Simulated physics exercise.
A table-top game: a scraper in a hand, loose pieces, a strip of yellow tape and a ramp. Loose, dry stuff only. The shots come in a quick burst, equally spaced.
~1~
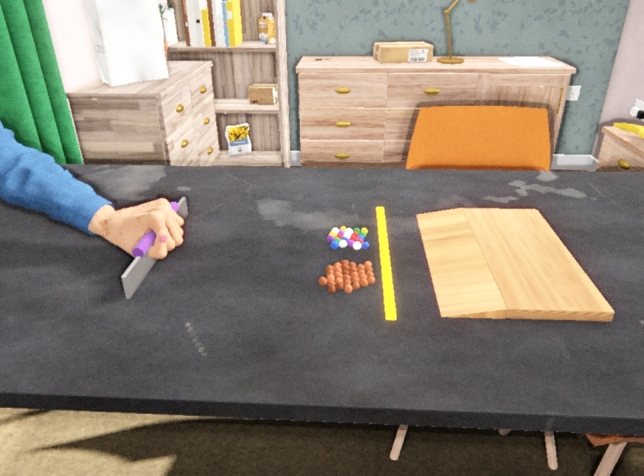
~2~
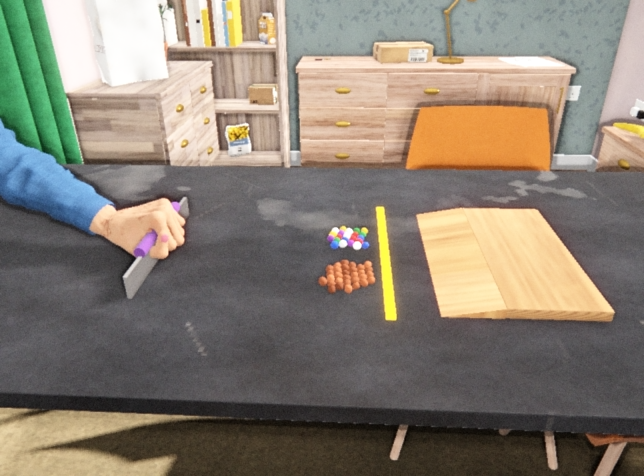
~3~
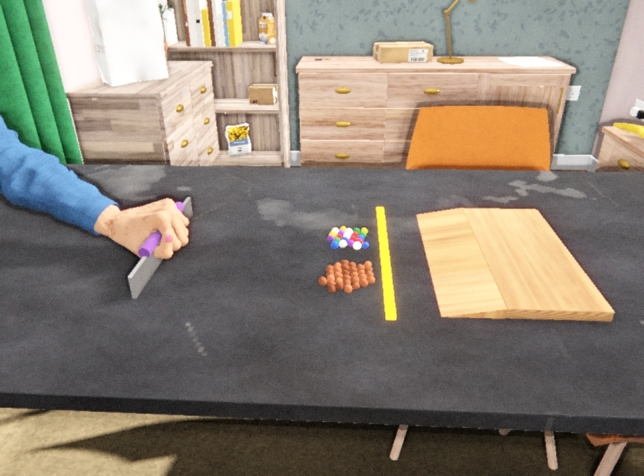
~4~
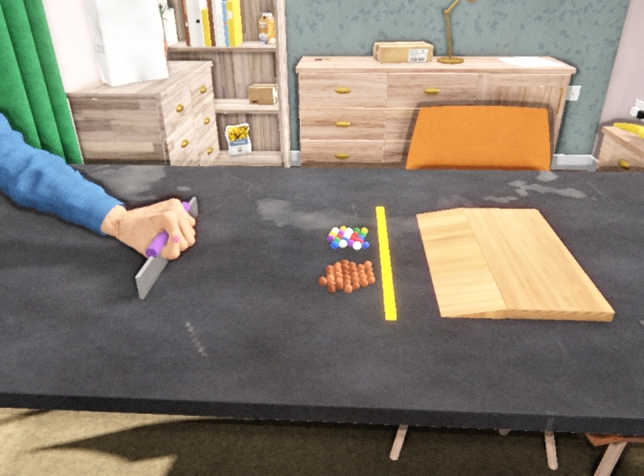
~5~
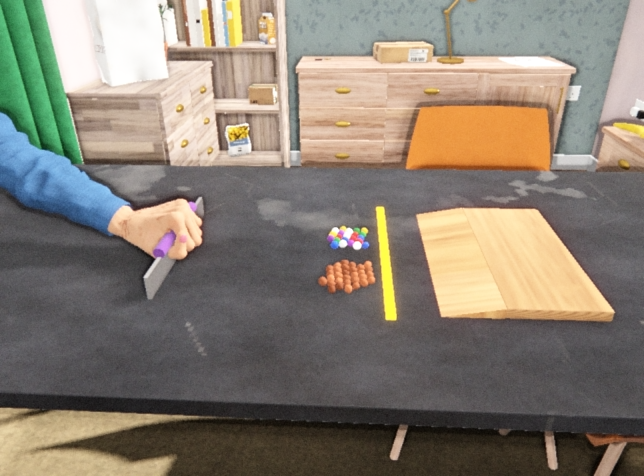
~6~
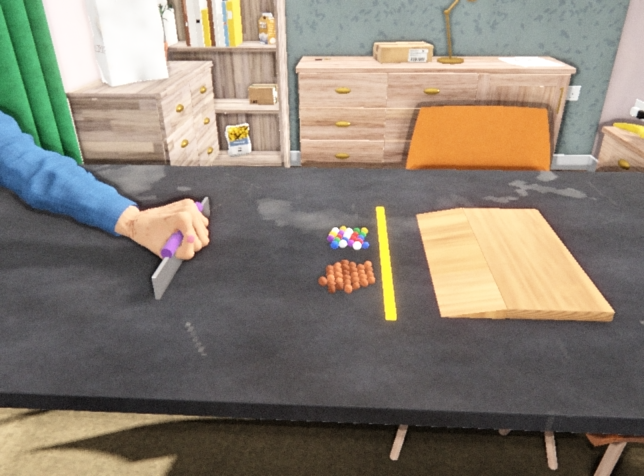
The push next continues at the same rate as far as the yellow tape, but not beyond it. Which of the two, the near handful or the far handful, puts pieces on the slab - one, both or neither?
The near handful puts none there; the far handful puts none there.
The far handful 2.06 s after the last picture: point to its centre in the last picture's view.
I'd put the centre somewhere around (422, 236).
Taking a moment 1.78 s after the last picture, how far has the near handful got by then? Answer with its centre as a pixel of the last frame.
I'd say its middle is near (407, 278).
Then, 0.88 s after the last picture, scraper still moving, near (288, 234); near handful all short of the ramp; far handful all short of the ramp.
Then, 1.78 s after the last picture, scraper stopped at the yellow tape; near handful all short of the ramp; far handful all short of the ramp.
Then, 2.06 s after the last picture, scraper stopped at the yellow tape; near handful all short of the ramp; far handful about a quarter on the ramp, most short of the ramp.
By the end, scraper stopped at the yellow tape; near handful none past the top, all short of the ramp; far handful none past the top, all short of the ramp.
